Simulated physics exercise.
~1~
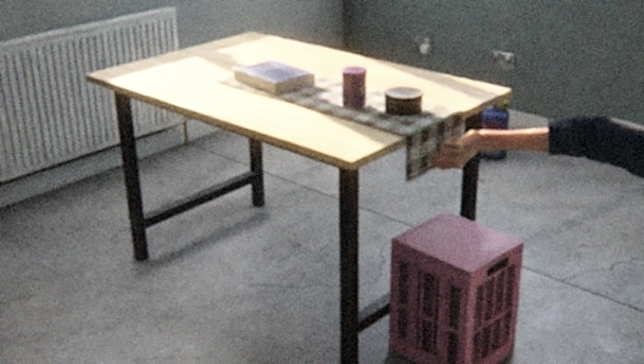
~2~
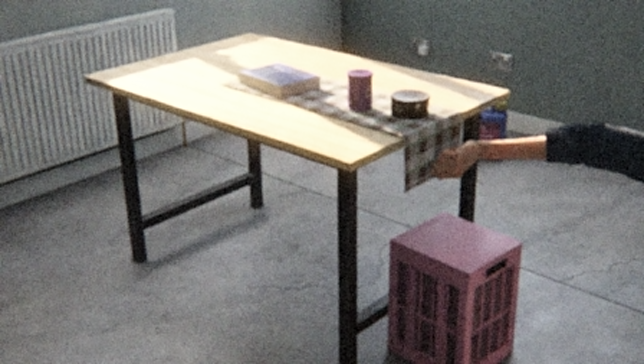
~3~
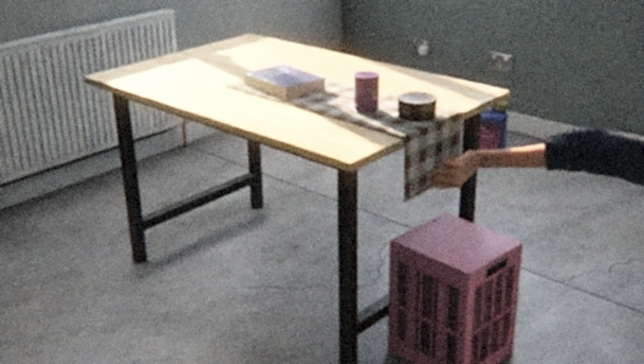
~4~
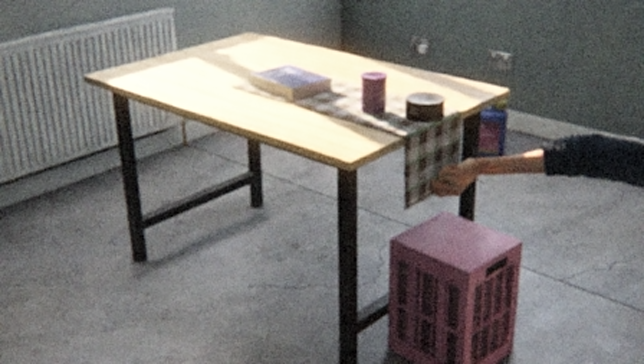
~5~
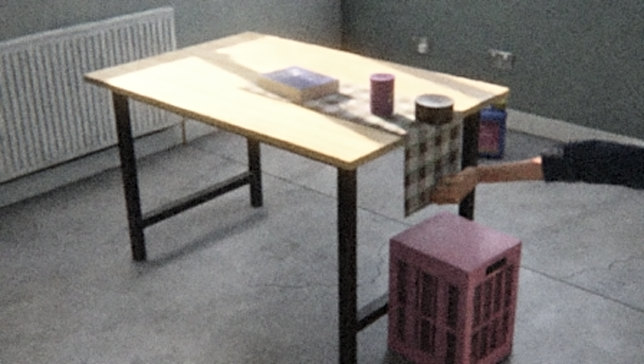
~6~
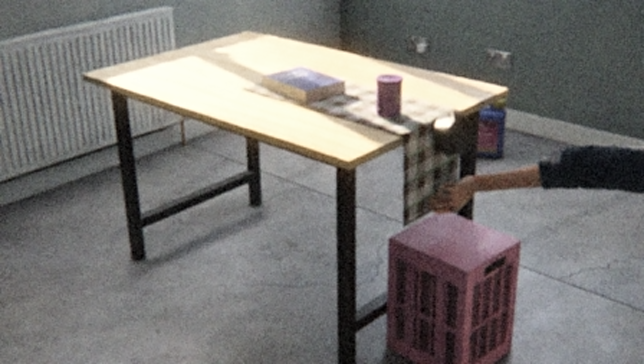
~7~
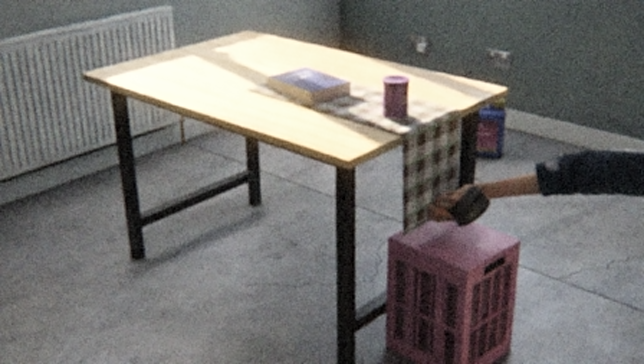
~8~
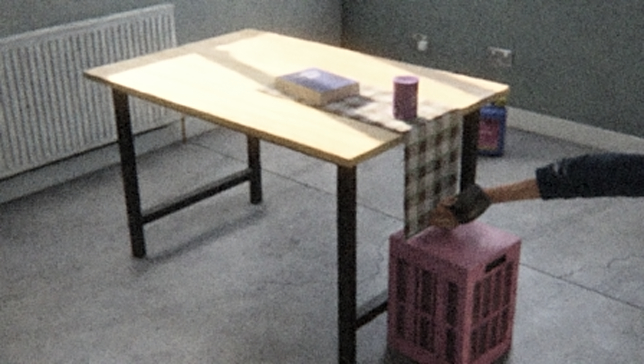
The clip shows a hand drawing a checked cloth down over a table's end, carrying a blue book, purple tin and black tub rightward. The tub drops off the edge and ends by the hand above a pink crate, while the upright tin and book remain on the table.
